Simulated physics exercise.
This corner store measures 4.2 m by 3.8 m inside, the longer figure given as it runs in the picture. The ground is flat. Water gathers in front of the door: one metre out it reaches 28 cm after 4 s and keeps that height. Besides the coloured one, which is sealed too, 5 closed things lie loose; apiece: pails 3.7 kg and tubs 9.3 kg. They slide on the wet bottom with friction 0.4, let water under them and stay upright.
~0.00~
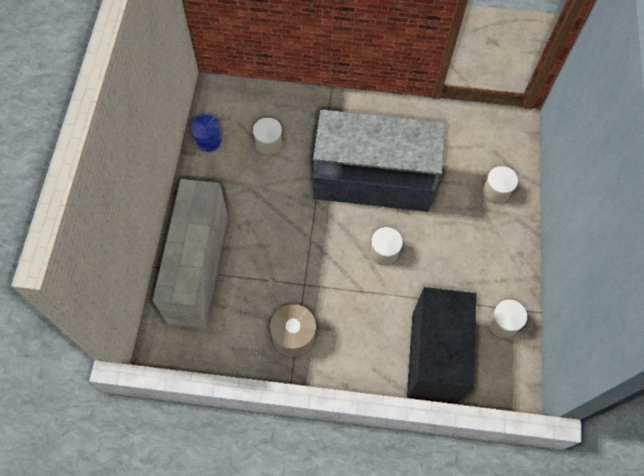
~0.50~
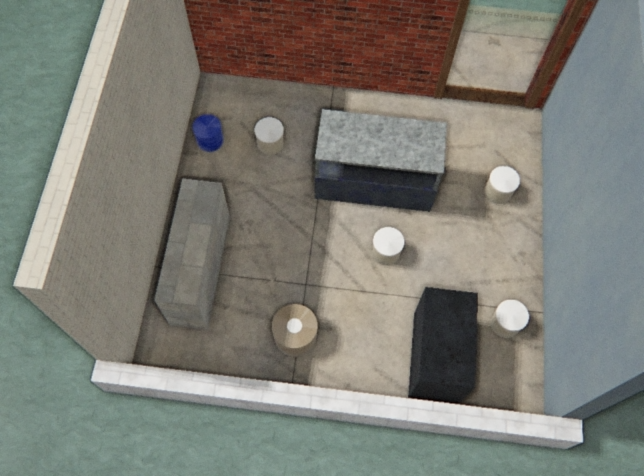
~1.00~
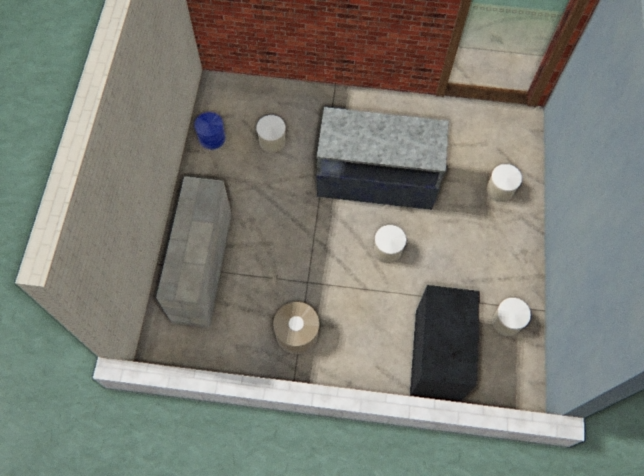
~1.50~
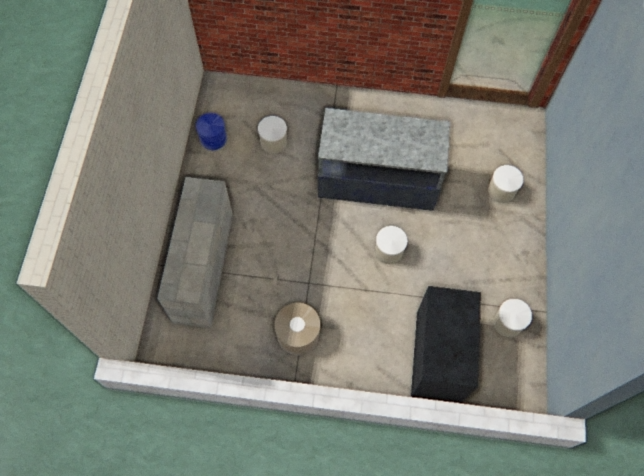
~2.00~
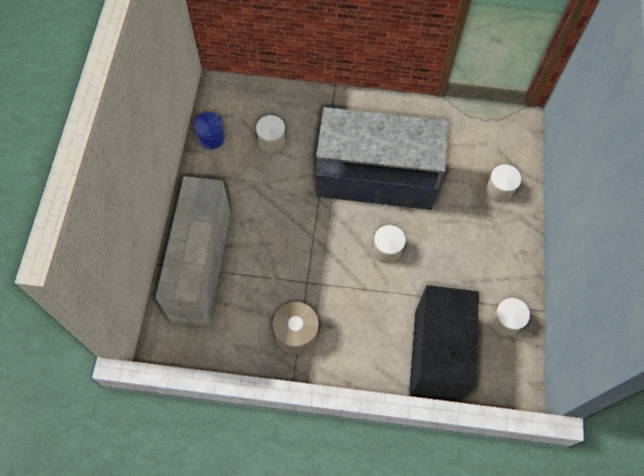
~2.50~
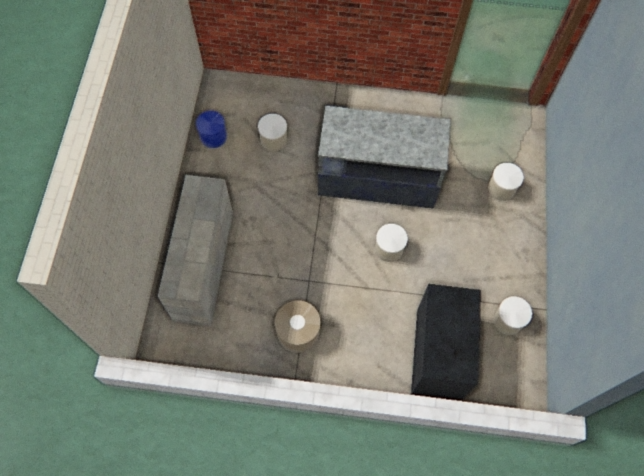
Corner store from above, greenish water covering the ground outside, then creeping in through the doorway, the blue pail and others staying put.
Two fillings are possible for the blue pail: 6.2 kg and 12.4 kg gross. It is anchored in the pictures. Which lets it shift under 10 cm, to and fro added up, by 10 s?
For it, only the higher weight holds it.
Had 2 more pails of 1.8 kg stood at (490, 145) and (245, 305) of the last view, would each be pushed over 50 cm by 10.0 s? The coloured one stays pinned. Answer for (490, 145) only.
It is past it.
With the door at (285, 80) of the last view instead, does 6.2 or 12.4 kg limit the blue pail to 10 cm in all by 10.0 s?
In that case neither weight holds it.
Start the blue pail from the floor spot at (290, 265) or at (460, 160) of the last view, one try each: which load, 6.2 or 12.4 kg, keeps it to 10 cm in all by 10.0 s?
In turn: Neither is enough; neither holds.
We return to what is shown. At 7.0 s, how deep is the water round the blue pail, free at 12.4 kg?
Roughly 3 cm.
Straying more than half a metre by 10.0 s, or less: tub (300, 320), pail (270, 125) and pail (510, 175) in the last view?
In that order: Over, less, past it.
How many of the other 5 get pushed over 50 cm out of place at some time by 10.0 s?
4 of them.
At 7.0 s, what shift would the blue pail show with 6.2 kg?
Roughly 0 cm.
After 3.5 s the blue pail would be 0 cm from its start with 6.2 kg and 0 cm from its start with 12.4 kg; 0 cm of water round it then.
After 4.5 s the blue pail would be 0 cm from its start with 6.2 kg and 0 cm from its start with 12.4 kg; 0 cm of water round it then.
After 7.0 s the blue pail would be 0 cm from its start with 6.2 kg and 0 cm from its start with 12.4 kg; 3 cm of water round it then.
After 10.0 s the blue pail would be 22 cm from its start with 6.2 kg and 0 cm from its start with 12.4 kg; 11 cm of water round it then.
